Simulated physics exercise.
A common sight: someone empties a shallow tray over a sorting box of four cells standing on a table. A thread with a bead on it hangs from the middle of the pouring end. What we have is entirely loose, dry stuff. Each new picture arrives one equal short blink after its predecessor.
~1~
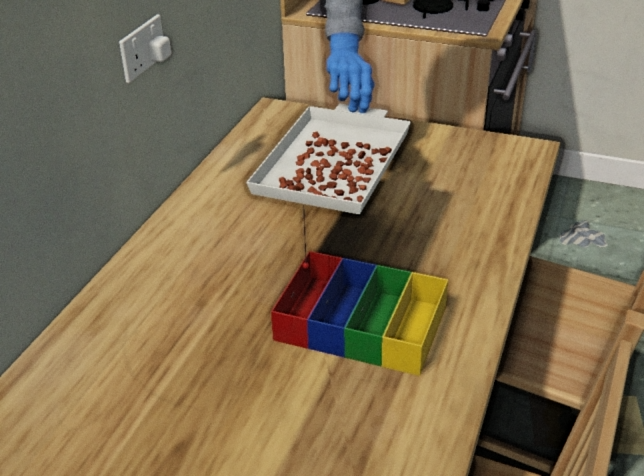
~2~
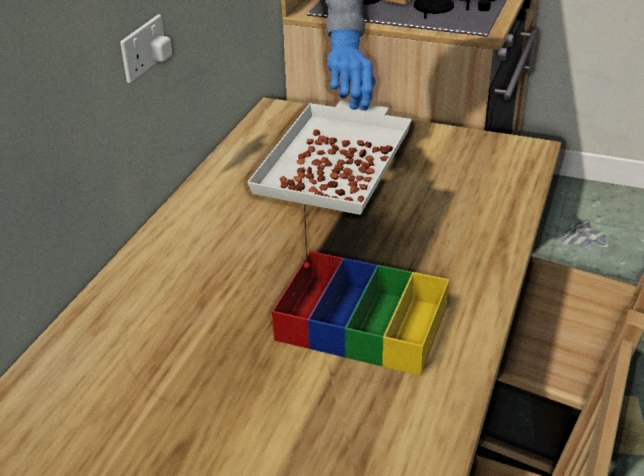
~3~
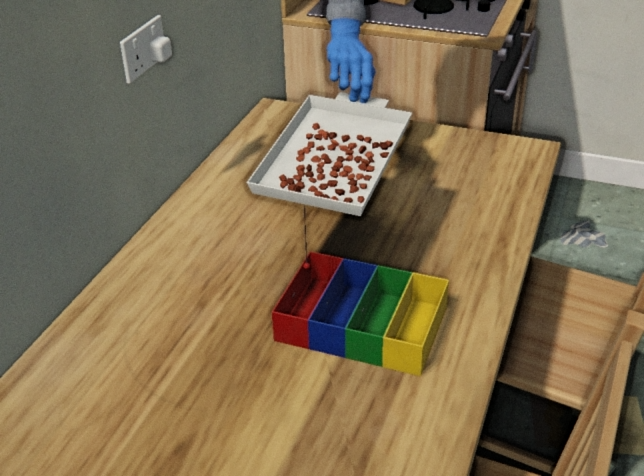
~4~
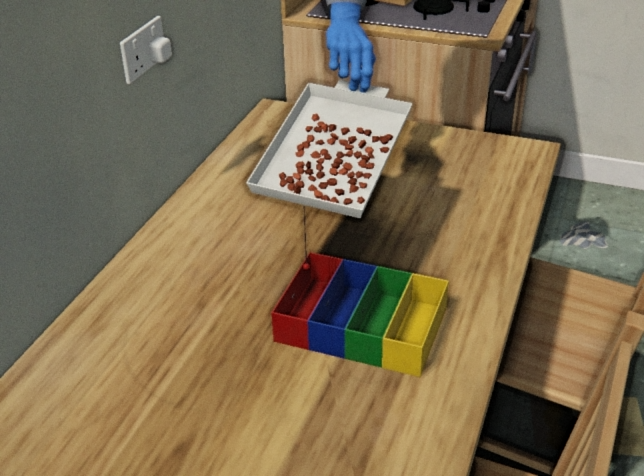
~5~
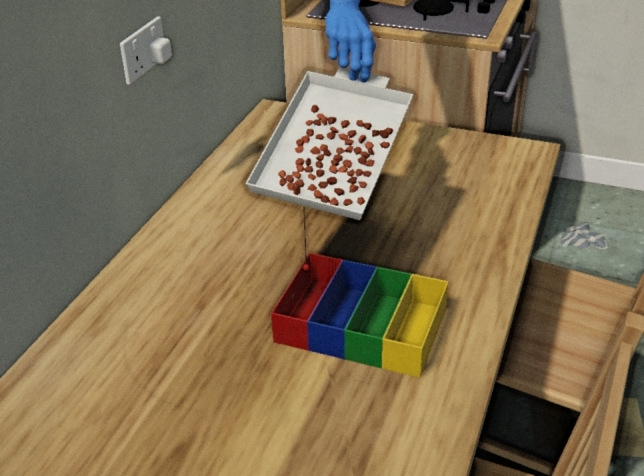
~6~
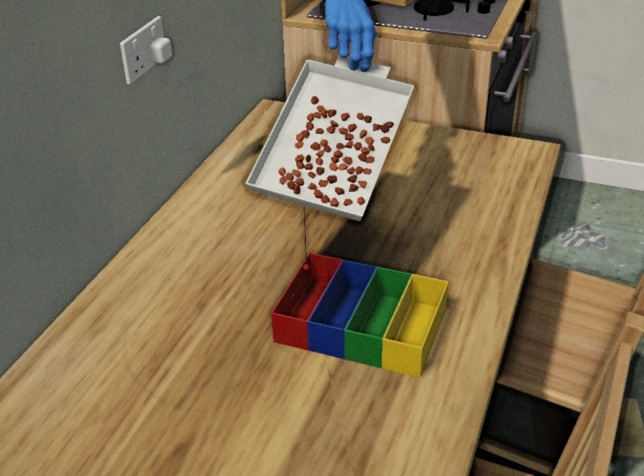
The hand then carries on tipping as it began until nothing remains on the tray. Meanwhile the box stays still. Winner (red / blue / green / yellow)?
Blue.
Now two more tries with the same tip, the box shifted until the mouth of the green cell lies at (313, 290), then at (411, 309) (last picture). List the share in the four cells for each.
The first comes to 90 percent and the second to 80 percent.
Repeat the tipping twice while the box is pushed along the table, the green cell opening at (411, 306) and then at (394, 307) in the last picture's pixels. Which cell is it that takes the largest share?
For the first spot I'd say red, and for the second spot the blue one.
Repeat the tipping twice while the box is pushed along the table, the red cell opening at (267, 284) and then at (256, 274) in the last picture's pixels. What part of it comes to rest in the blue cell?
Trial 1: 20 percent; trial 2: 10 percent.
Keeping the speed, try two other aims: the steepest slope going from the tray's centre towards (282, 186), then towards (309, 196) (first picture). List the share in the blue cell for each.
About 0 %, then 20 %.
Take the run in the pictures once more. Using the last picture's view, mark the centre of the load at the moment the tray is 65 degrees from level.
Somewhere near pixel (333, 200).
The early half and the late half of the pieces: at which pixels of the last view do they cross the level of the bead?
(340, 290), then (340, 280).
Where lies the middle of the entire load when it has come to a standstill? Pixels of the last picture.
I'd mark it at roughly (339, 330).
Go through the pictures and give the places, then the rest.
In the first frame, corners of the pouring end near (251, 181) and (359, 201), level; middle of the load near (337, 168), bits of crushed brick; bead on its thread near (306, 266); red cell near (290, 327); blue cell near (326, 336); green cell near (363, 344); yellow cell near (402, 353).
In the second frame, corners of the pouring end near (252, 181) and (360, 202), level; middle of the load near (338, 167).
In the third frame, corners of the pouring end near (251, 181) and (360, 204), tipped barely, lowest at the right corner; middle of the load near (338, 165).
In the fourth frame, corners of the pouring end near (251, 181) and (360, 207), tipped a little, lowest at the right corner; middle of the load near (338, 161).
In the fifth frame, corners of the pouring end near (250, 182) and (360, 210), tipped clearly, lowest at the right corner; middle of the load near (338, 158).
In the sixth frame, corners of the pouring end near (250, 182) and (360, 212), tipped clearly, lowest at the right corner; middle of the load near (338, 154); red cell near (290, 329); blue cell near (326, 337); green cell near (364, 346); yellow cell near (402, 355).
Shortly afterwards, tray tipped steeply; all but a few on the tray; only a few falling or outside the box.
Next, tray tipped past a quarter turn; near half on the tray; near a quarter in the blue cell; a little in the green cell; a little in the red cell; a little falling or outside the box.
Some moments later, tray tipped past a quarter turn; near half in the blue cell; near a quarter in the red cell; near a quarter in the green cell; only a few falling or outside the box.
In the end, tray tipped past a quarter turn; near half in the blue cell; near a quarter in the red cell; near a quarter in the green cell; none at all in the yellow cell; only a few outside the box.
